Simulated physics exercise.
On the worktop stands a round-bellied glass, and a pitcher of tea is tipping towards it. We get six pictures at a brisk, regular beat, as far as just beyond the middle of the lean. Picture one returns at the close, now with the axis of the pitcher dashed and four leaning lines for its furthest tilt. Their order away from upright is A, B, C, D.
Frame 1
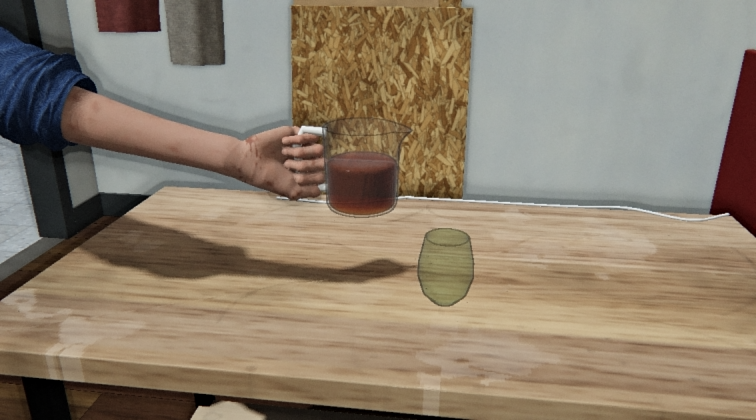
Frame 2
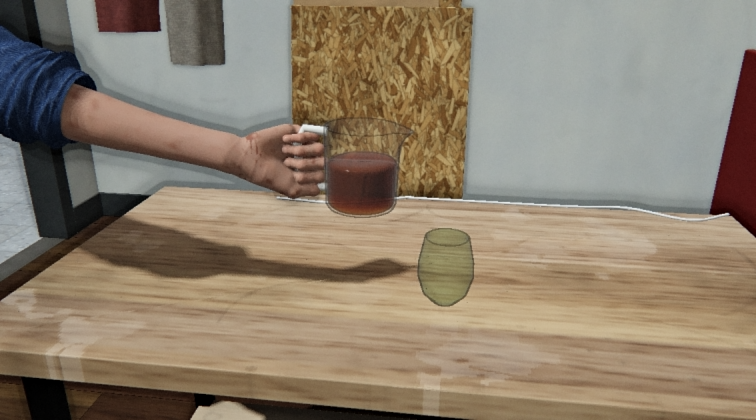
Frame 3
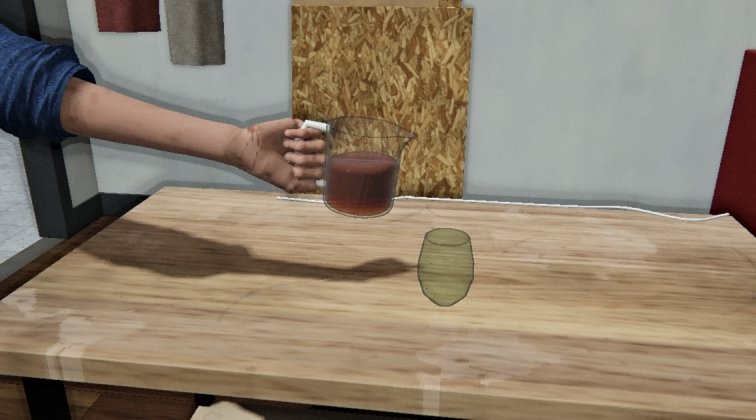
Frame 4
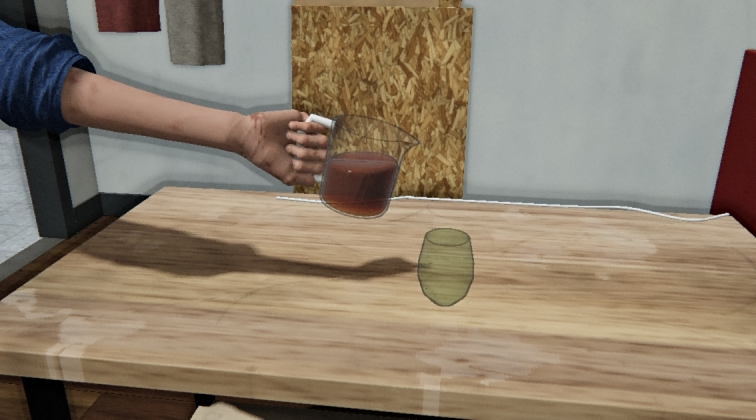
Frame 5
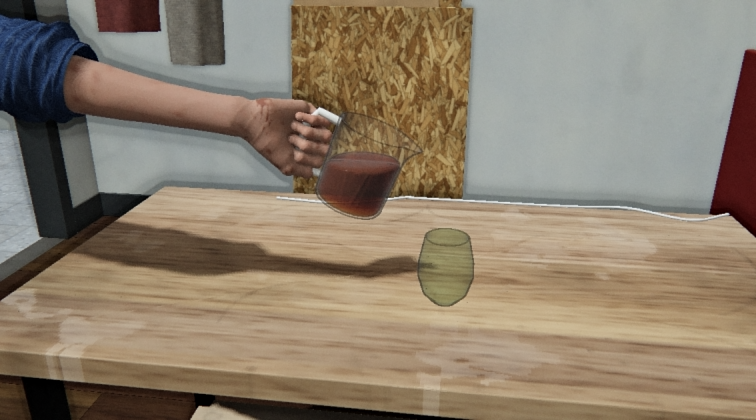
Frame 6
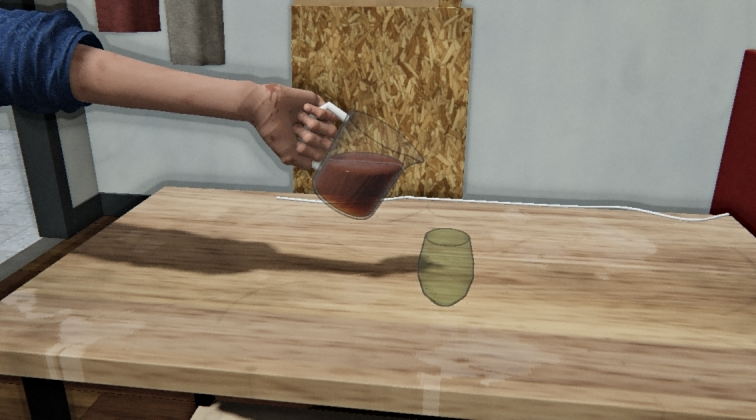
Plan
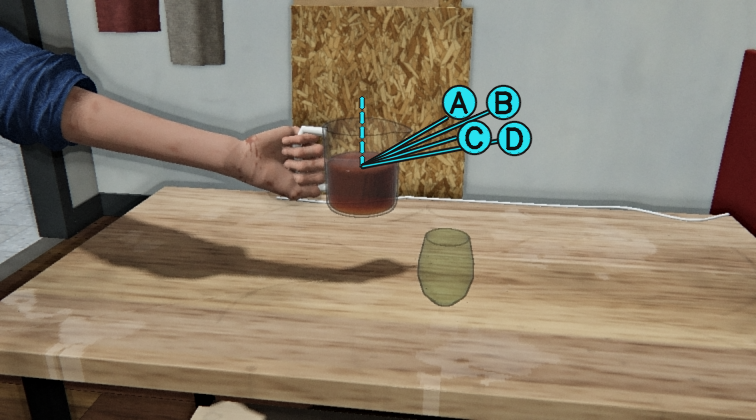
A hand holding a glass pitcher of tea gradually tilts it rightward above a round-bellied glass.
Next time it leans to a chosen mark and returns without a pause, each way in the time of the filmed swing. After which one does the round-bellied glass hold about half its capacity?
Take B.
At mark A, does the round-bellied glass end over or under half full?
Under.
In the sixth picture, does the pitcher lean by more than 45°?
No, it does not.
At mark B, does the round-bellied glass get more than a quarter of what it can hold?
Yes.
In cyan, A at (447, 117); B at (488, 111); C at (456, 137); D at (497, 141).
Choosing A, the round-bellied glass ends with about 32 % of what it can hold.
Choosing B, the round-bellied glass ends with about 50 % of what it can hold.
Choosing C, the round-bellied glass ends with about 66 % of what it can hold; 3 % of the tea is spilt.
Choosing D, the round-bellied glass ends with about 79 % of what it can hold; 7 % of the tea is spilt.
